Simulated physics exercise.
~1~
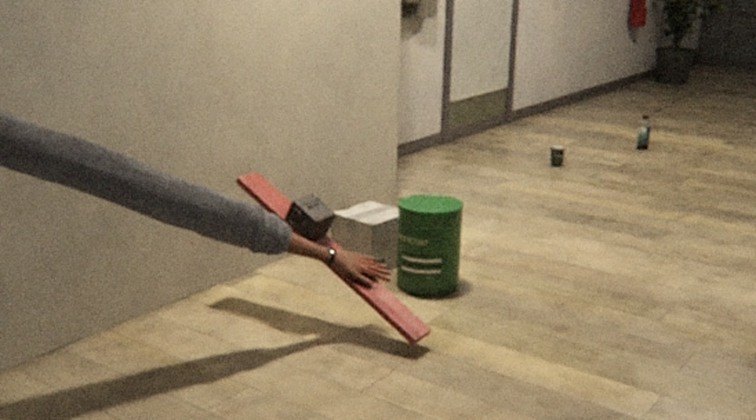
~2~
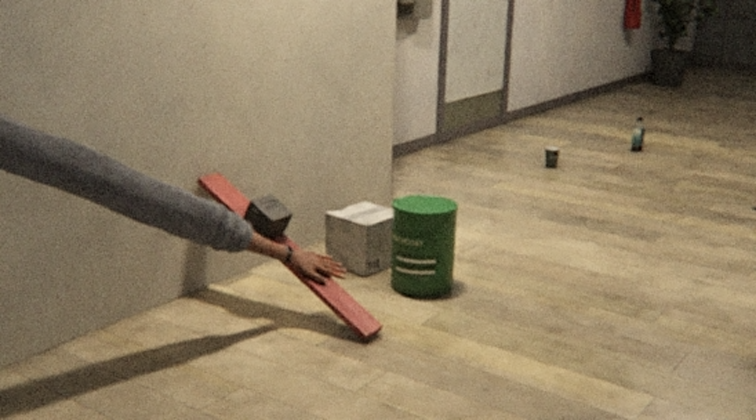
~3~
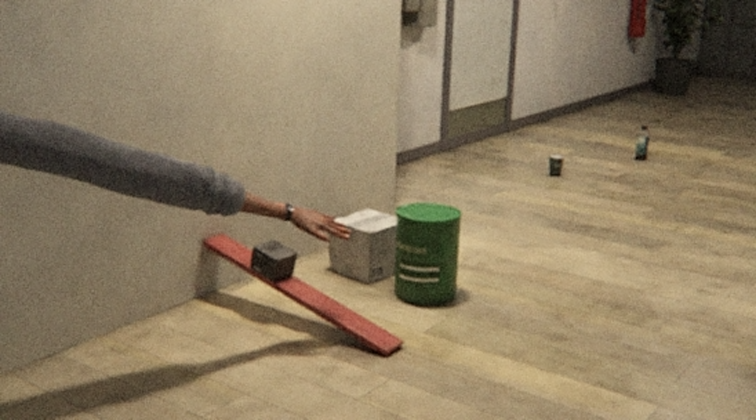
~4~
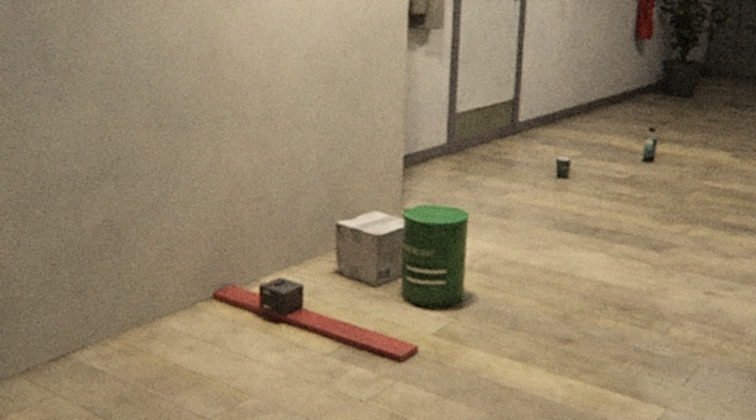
In a hallway, a hand releases a red plank leaned at the wall, and it slips flat.
